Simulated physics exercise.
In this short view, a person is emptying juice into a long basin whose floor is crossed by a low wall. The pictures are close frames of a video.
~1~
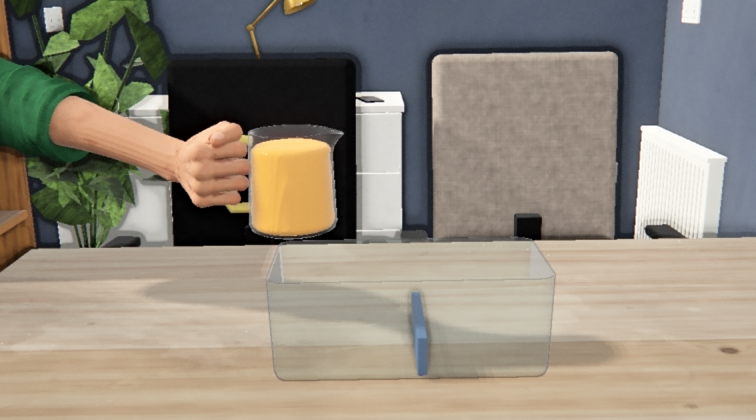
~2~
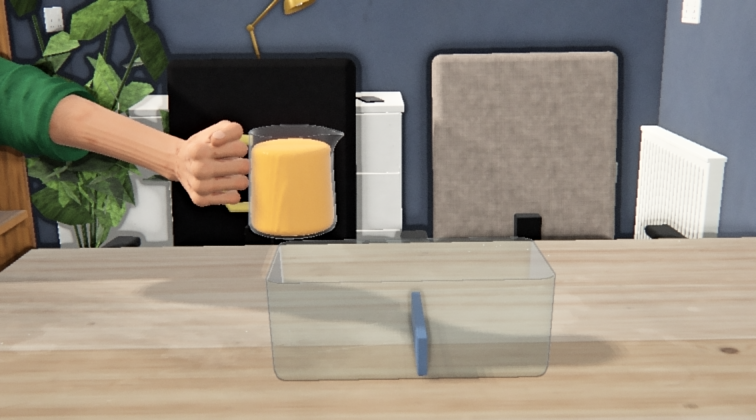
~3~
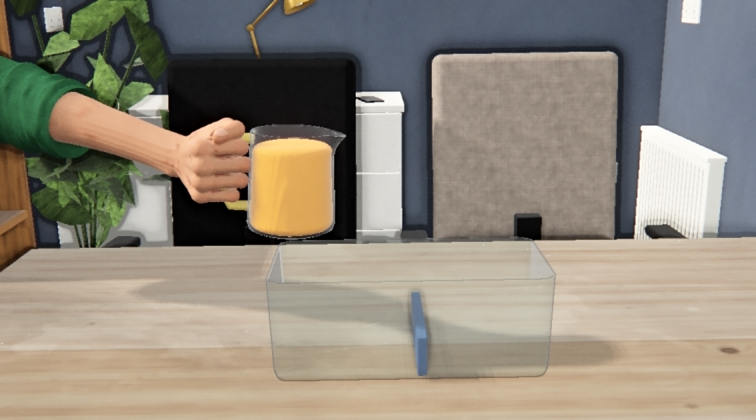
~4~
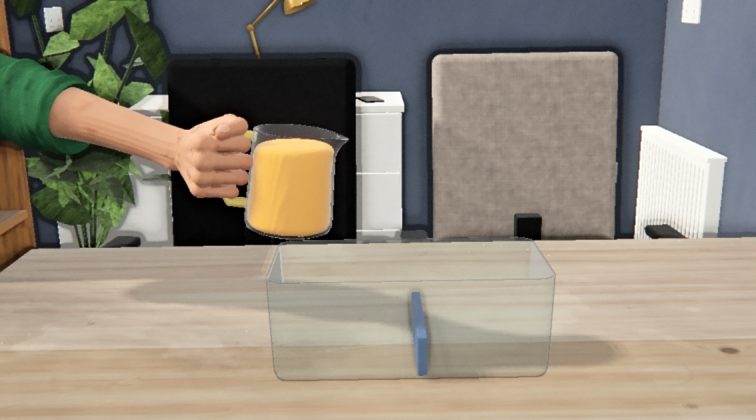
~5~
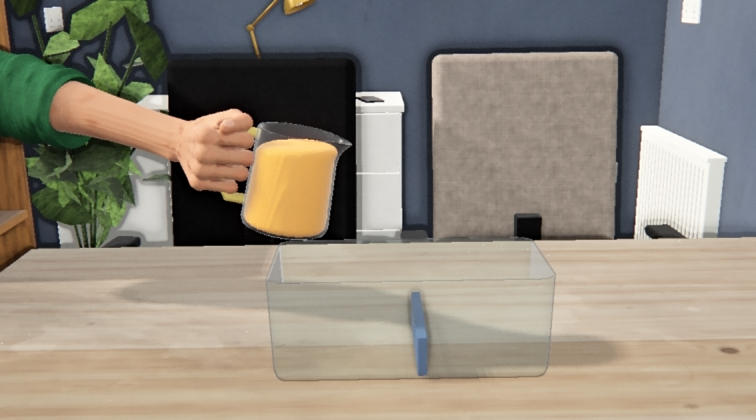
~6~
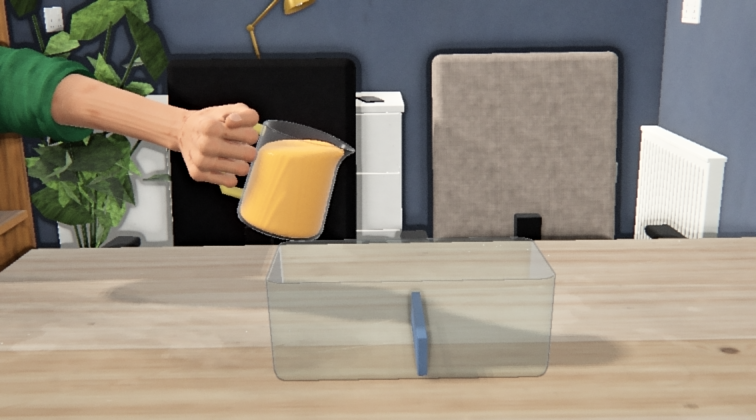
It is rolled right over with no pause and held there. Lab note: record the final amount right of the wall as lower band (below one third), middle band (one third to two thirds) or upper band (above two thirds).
Recorded: Lower band.
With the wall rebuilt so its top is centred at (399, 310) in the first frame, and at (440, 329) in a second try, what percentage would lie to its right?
First try 45 per cent, second try 10 per cent.
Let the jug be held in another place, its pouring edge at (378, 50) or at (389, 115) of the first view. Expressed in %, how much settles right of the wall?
Around 90 percent first, around 90 percent second.
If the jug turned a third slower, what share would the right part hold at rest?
About 15 in a hundred.
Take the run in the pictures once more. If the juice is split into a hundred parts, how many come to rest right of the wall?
About 10 percent.
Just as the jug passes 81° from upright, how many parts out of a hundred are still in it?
75 per cent, approximately.
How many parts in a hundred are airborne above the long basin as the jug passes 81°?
Estimated at 15 per cent or so.
A moment on, the jug is tipped on its side and 75 per cent is still to pour, 8 is left of the wall and 1 right of it.
Next, the jug is tipped right over and 21 per cent is still to pour, 60 is left of the wall and 7 right of it.
Then the jug is tipped right over and 2 per cent is still to pour, 86 is left of the wall and 7 right of it.
Later the jug is tipped right over and 0 per cent is still to pour, 90 is left of the wall and 8 right of it.
In the end 90 per cent lies left of the wall, 8 right of it and 2 outside.
